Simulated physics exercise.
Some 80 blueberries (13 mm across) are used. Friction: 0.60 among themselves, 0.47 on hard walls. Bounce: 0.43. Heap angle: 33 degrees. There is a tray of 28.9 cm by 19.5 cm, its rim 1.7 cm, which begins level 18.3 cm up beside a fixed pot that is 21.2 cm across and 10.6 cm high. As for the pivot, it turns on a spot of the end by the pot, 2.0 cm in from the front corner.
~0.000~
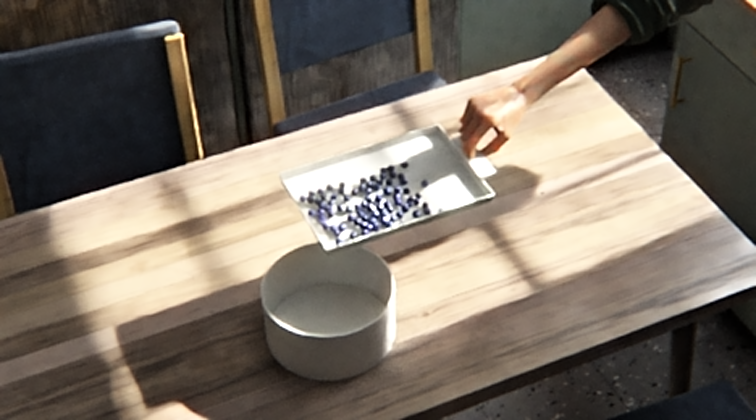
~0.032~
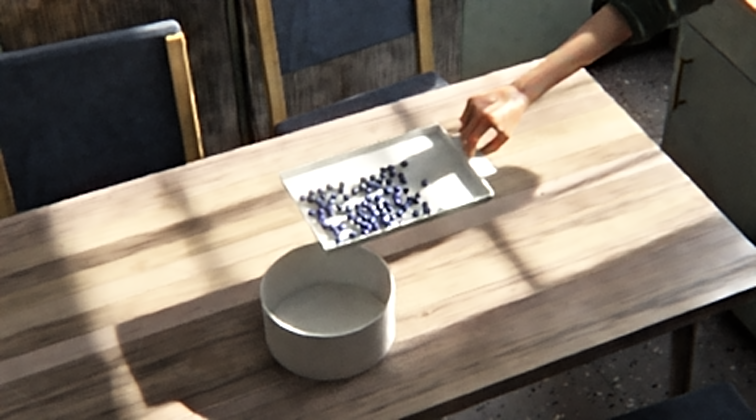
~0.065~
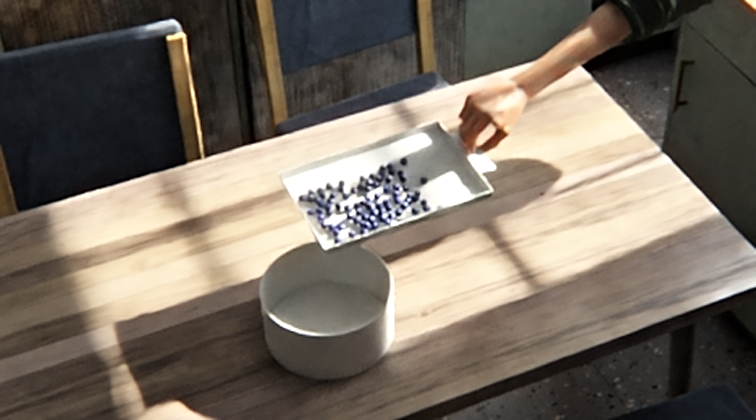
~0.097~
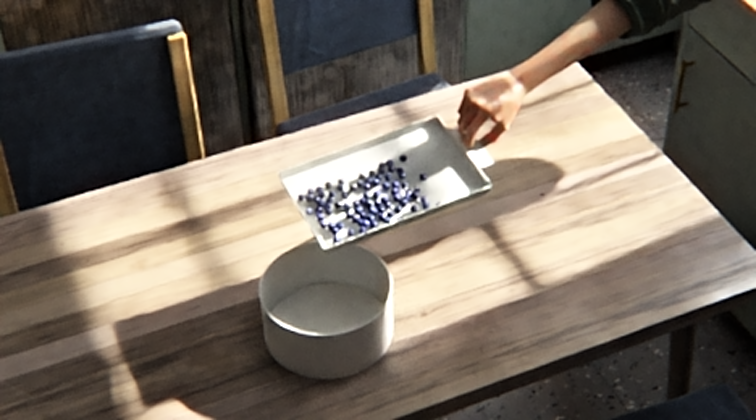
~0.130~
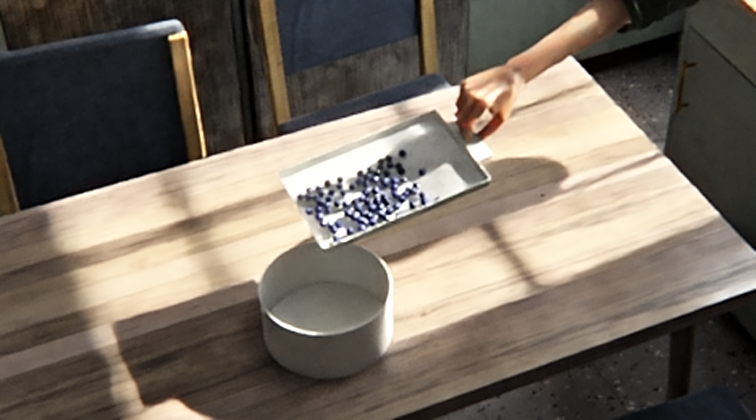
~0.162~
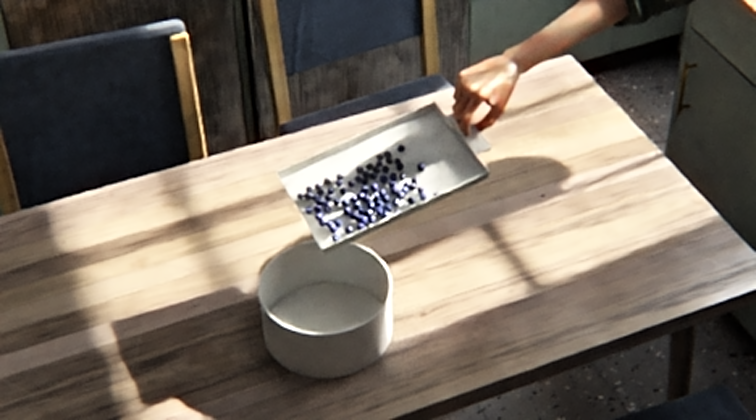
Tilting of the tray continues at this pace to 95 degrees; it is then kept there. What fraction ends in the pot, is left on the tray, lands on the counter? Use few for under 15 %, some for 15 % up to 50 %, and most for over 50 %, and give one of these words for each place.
Pot: Most, tray: Few, counter: Some.
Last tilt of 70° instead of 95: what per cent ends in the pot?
5 percent.
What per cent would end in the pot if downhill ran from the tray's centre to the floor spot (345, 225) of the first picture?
That comes to around 95 per cent.
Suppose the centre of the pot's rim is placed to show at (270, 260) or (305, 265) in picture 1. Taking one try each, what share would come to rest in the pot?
Close to 90 in a hundred, then close to 95 in a hundred.
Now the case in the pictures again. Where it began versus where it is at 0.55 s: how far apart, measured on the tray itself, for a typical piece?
By then it sits near 6 cm from where it began.
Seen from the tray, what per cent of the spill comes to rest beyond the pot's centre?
Some 90 per cent of the spill lies beyond the centre.
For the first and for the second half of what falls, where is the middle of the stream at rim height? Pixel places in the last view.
Roughly (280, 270) to begin with, later roughly (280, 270).
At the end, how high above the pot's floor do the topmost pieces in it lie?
Measured height: Approx. 2.0 cm.
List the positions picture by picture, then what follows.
Tray tilt 0 degrees, front corners at (328, 248) and (492, 194); middle of the pieces at (364, 205); pot at (328, 287), in the first frame.
Tray tilt 0 degrees, front corners at (327, 248) and (491, 193); middle of the pieces at (364, 204), in the second frame.
Tray tilt 2 degrees, front corners at (326, 247) and (491, 190); middle of the pieces at (363, 203), in the third frame.
Tray tilt 4 degrees, front corners at (325, 247) and (490, 185), lowest corner left front; middle of the pieces at (362, 201), in the fourth frame.
Tray tilt 7 degrees, front corners at (324, 247) and (488, 178), lowest corner left front; middle of the pieces at (361, 198), in the fifth frame.
Tray tilt 11 degrees, front corners at (323, 247) and (487, 171), lowest corner left front; middle of the pieces at (361, 196); pot at (325, 285). Its pace works out near 105 degrees a second, in the sixth frame.
Then, at 0.55 s, tilt 52 degrees; the tray holds 100 %, the pot 0 %.
After 0.80 s, tilt 78 degrees; the tray holds 95 %, the pot 0 %.
After 1.17 s, tilt 95 degrees; the tray holds 20 %, the pot 25 %.
At rest (2.1 s), pot 65 %, tray 0 %, counter 35 %.
